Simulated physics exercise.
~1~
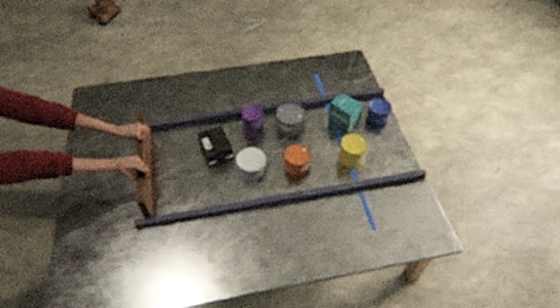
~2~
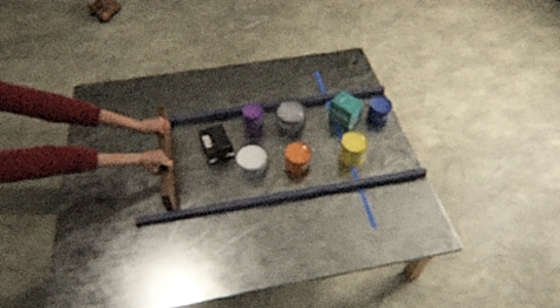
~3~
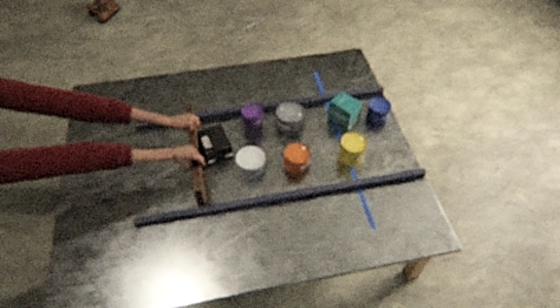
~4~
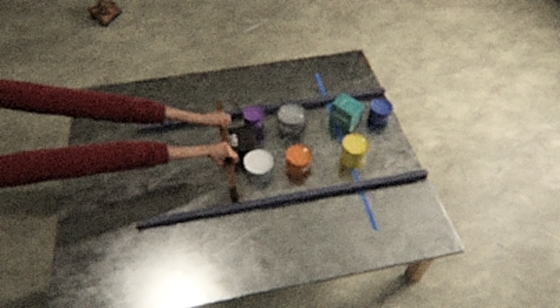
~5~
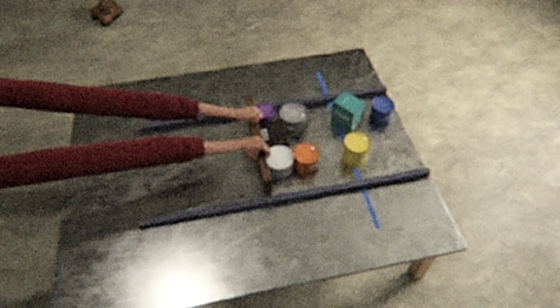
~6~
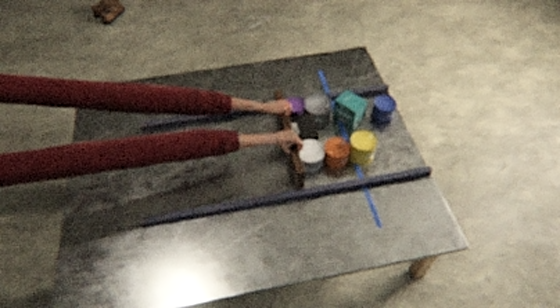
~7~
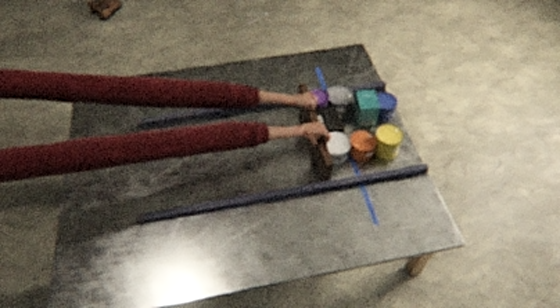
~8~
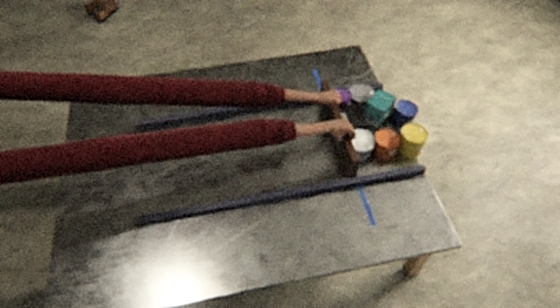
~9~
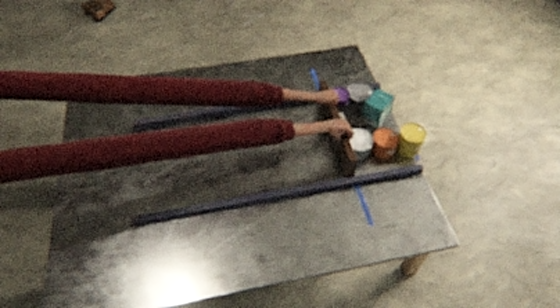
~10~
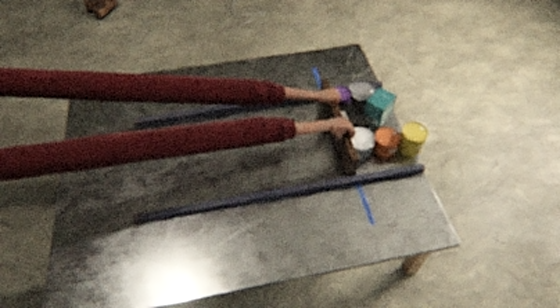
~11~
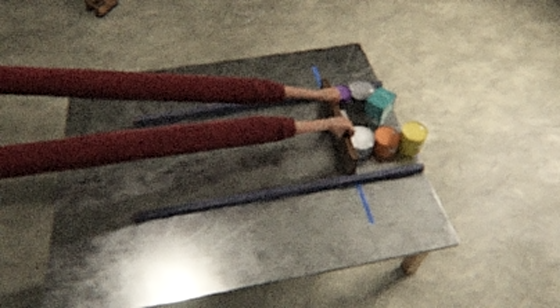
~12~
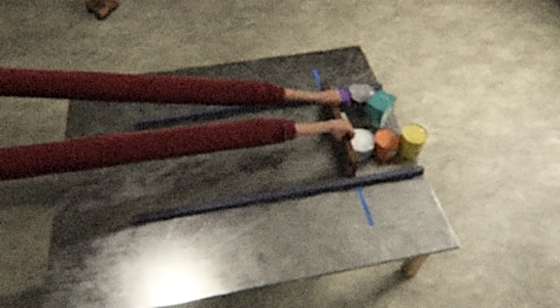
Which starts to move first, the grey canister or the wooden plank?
The wooden plank starts to move first. The grey canister stays where it is until the pushed group has come well along the table.
